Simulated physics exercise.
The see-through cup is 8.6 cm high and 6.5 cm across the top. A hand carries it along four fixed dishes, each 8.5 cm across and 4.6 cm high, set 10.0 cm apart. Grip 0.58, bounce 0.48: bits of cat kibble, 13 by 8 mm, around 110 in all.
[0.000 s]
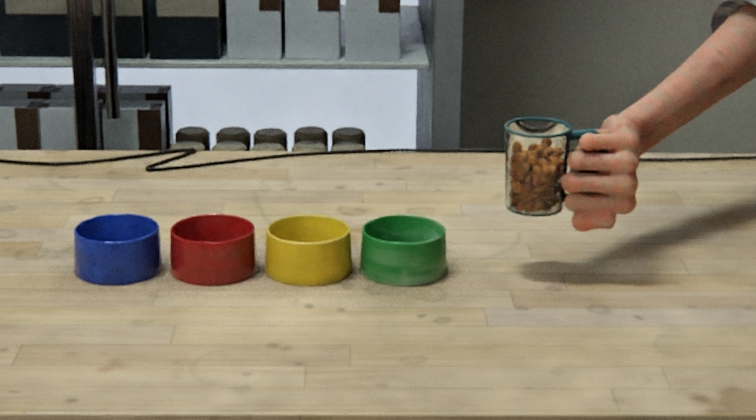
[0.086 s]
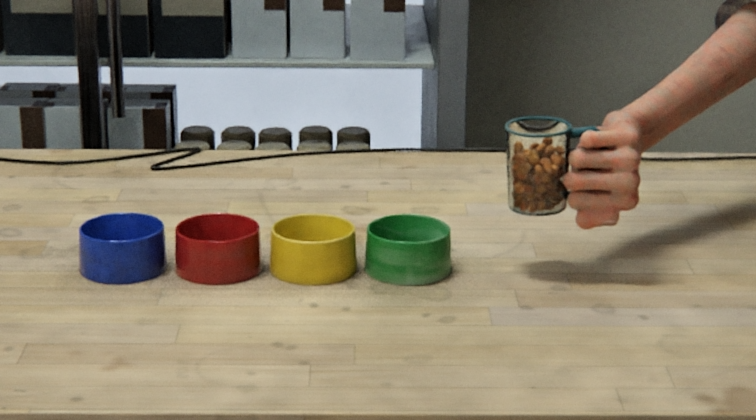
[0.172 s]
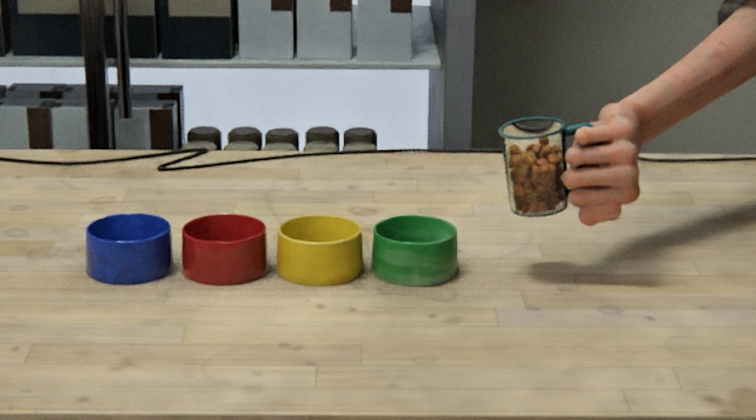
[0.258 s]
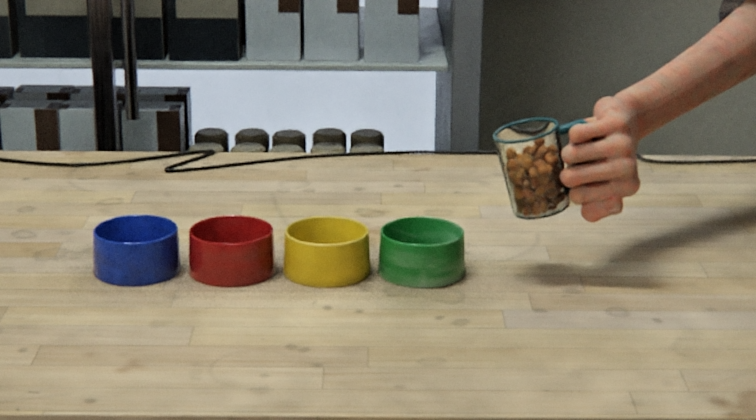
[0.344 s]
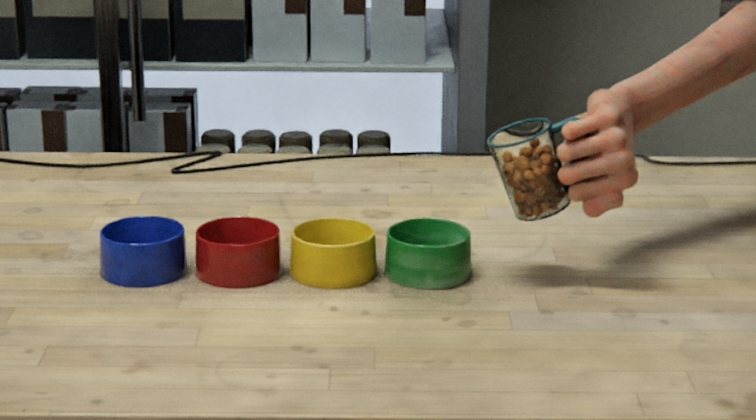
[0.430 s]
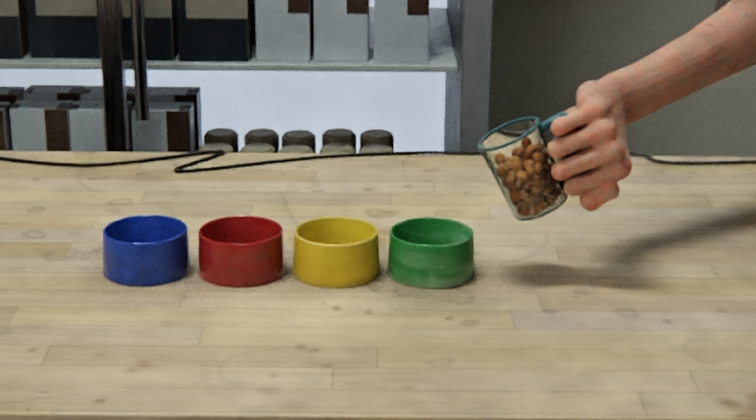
A hand tilts a clear cup of brown kibble leftward beside four colored bowls.
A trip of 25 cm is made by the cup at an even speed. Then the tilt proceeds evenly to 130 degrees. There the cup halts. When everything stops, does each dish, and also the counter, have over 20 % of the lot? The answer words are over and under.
Red dish: Under. Blue dish: Under. Green dish: Under. Yellow dish: Over. Counter: Under.
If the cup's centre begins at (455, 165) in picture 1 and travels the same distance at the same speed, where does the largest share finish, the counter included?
I'd say red collects the most.
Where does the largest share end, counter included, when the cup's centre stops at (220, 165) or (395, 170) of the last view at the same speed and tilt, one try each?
Yellow, then yellow.
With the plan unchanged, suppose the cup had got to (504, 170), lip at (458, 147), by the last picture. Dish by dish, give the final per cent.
Red 50; blue 0; green 0; yellow 10.
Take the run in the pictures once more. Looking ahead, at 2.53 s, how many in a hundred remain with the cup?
Some 0 per cent of the load.
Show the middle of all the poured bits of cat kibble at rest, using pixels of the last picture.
Somewhere around (327, 255) in the final frame.
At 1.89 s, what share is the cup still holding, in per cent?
Roughly 45 per cent, I'd say.
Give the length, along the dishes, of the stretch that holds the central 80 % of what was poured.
I'd put it near 5 cm.
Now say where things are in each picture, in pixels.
In the first frame, cup at (536, 167), tilt 0 degrees, lip at (506, 127), moved 0.0 cm; middle of the pieces at (529, 180); green dish at (404, 230); yellow dish at (308, 229); red dish at (213, 229); blue dish at (117, 228).
In the second frame, cup at (538, 167), tilt 2 degrees, lip at (506, 128), moved 0.3 cm; middle of the pieces at (532, 179).
In the third frame, cup at (536, 168), tilt 8 degrees, lip at (500, 132), moved 1.2 cm; middle of the pieces at (531, 181).
In the fourth frame, cup at (534, 169), tilt 14 degrees, lip at (494, 137), moved 2.2 cm; middle of the pieces at (531, 183).
In the fifth frame, cup at (531, 171), tilt 19 degrees, lip at (488, 143), moved 3.1 cm; middle of the pieces at (530, 184).
In the sixth frame, cup at (525, 170), tilt 25 degrees, lip at (479, 146), moved 4.1 cm; middle of the pieces at (525, 183); green dish at (432, 232); yellow dish at (336, 231); red dish at (241, 230); blue dish at (145, 230). The cup turns about 70 degrees a second and travels 11 cm a second.
After 1.31 s, tilt 86 degrees; cup holds 100 %.
After 1.89 s, tilt 125 degrees; cup holds 45 %, yellow 55 %.
After 2.53 s, tilt 130 degrees; cup holds 0 %, yellow 95 %.
By 2.8 s all is still; red 0 %, blue 0 %, green 0 %, yellow 95 %, counter 5 %.
